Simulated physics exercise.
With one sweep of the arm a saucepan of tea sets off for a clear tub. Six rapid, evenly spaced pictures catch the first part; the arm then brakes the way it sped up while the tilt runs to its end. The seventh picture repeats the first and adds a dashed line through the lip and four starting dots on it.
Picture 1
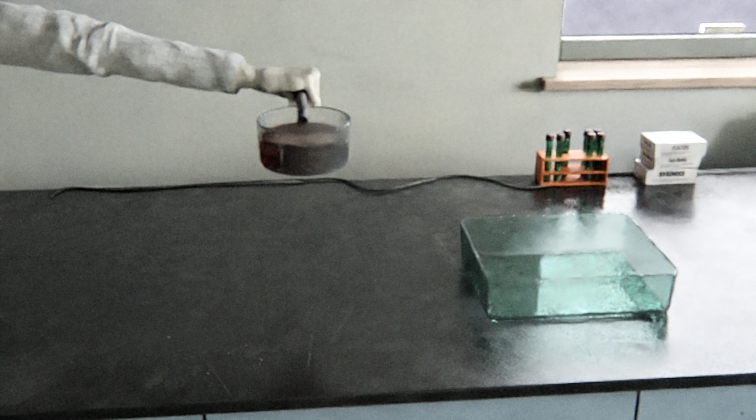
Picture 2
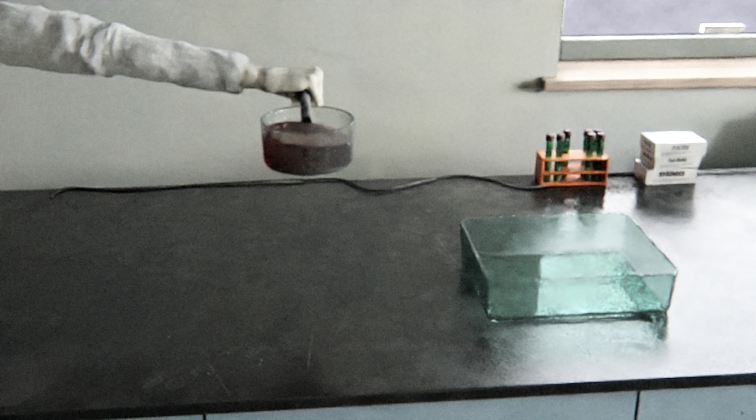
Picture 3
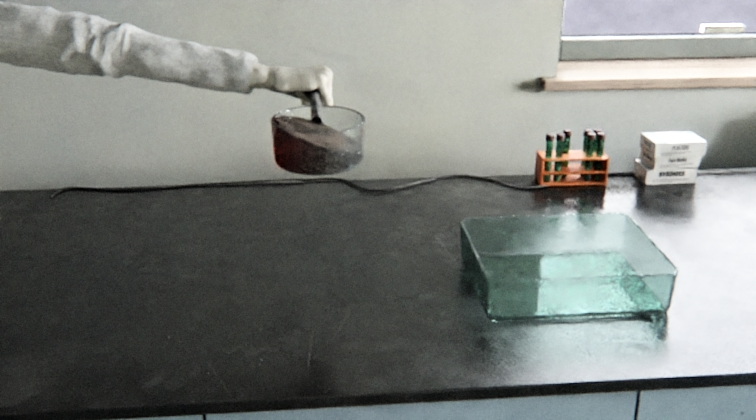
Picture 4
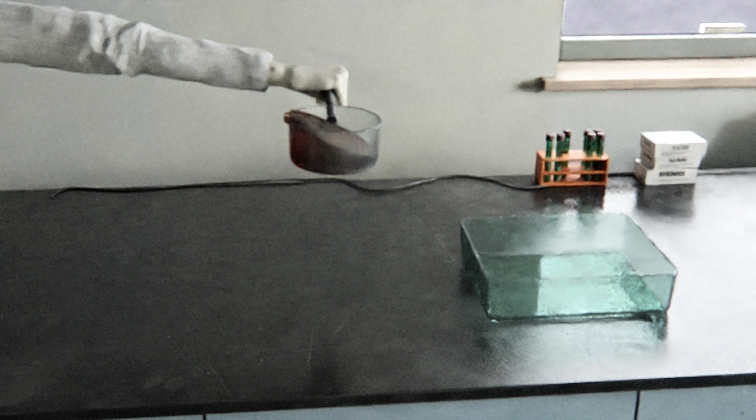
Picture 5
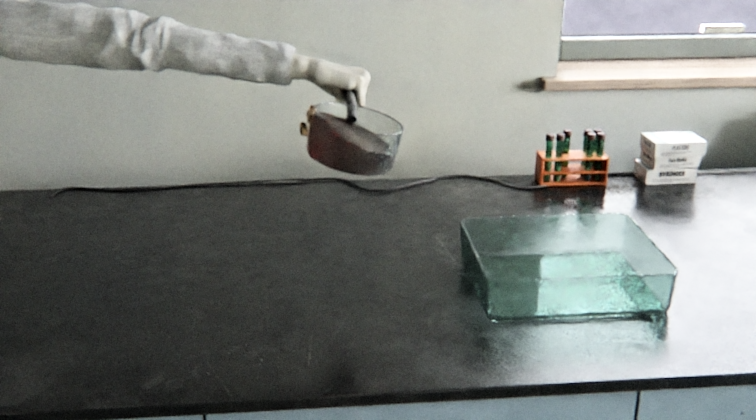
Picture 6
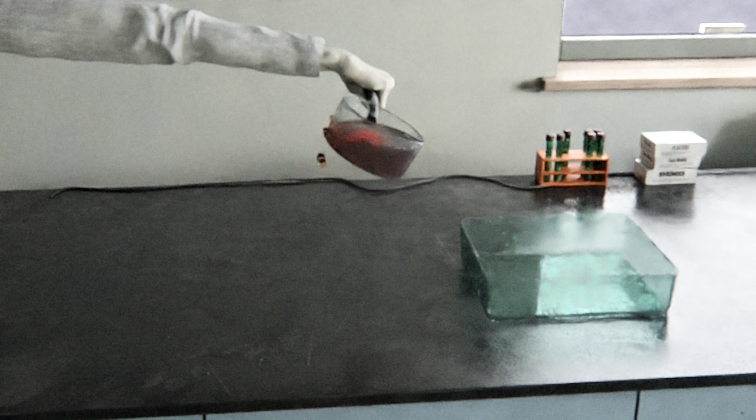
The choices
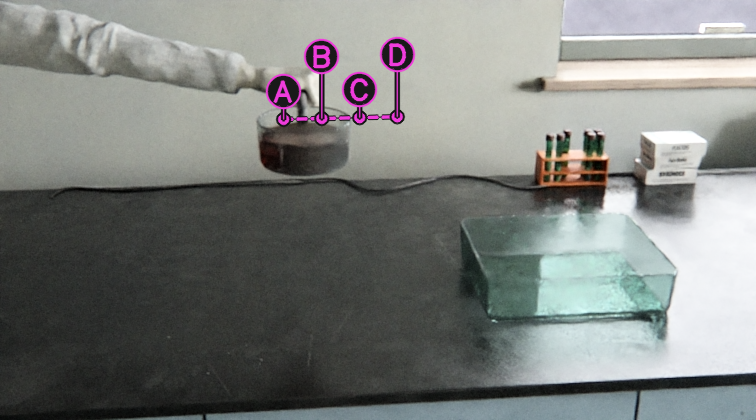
A gloved hand carried a clear pan of dark reddish liquid to the right above a black counter, then tilted it toward a greenish clear tub as a little liquid slopped over the left rim.
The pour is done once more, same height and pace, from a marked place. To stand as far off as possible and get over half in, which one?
It is B.
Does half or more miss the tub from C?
No, that is safe.
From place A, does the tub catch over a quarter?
Yes, it does.
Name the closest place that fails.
That is place A.
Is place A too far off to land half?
Yes.
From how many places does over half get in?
Three of them.
On the marked copy, A at (283, 119); B at (321, 118); C at (359, 117); D at (397, 116).
For place A, about 34 % lands in the tub, 57 % falls short and 9 % goes beside or beyond.
For place B, about 62 % lands in the tub, 23 % falls short and 15 % goes beside or beyond.
For place C, about 72 % lands in the tub, 9 % falls short and 20 % goes beside or beyond.
For place D, about 69 % lands in the tub, 5 % falls short and 26 % goes beside or beyond.
